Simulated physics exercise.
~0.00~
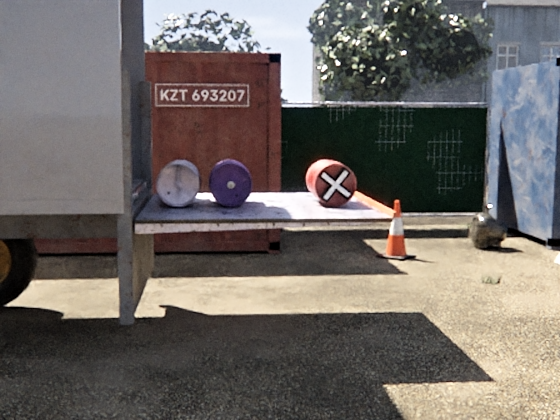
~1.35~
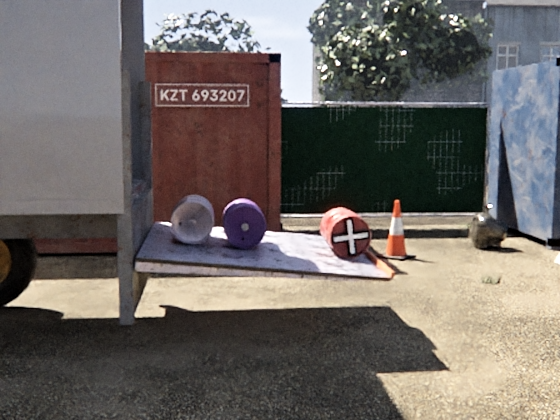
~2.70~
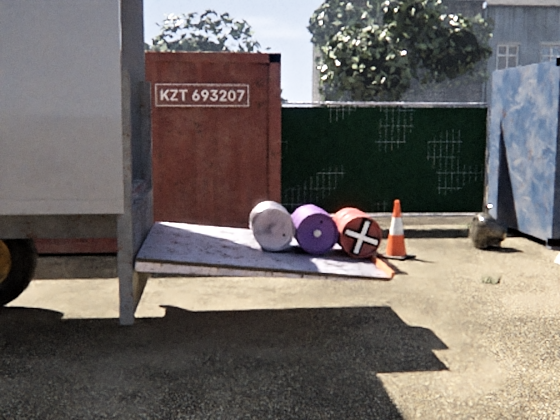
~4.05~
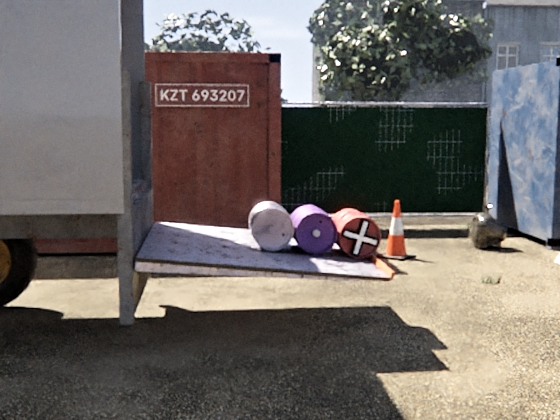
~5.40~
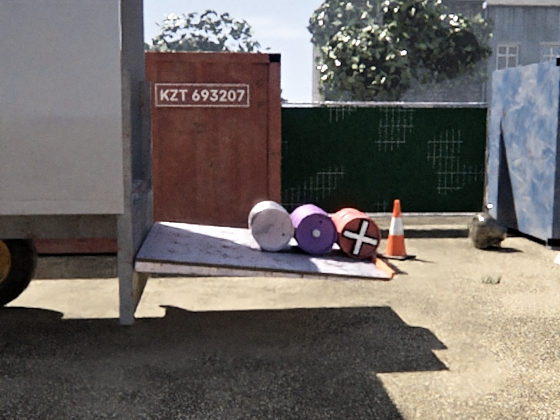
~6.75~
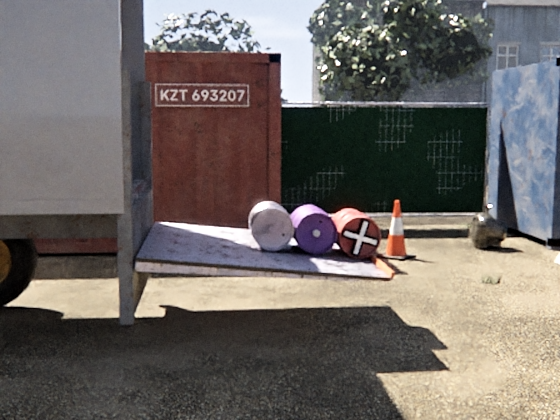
A lift platform at the back of a van body lowered and tipped down to the right, and its white, purple and red kegs rolled that way until they bunched together near the outer edge, where they all stayed on the platform.
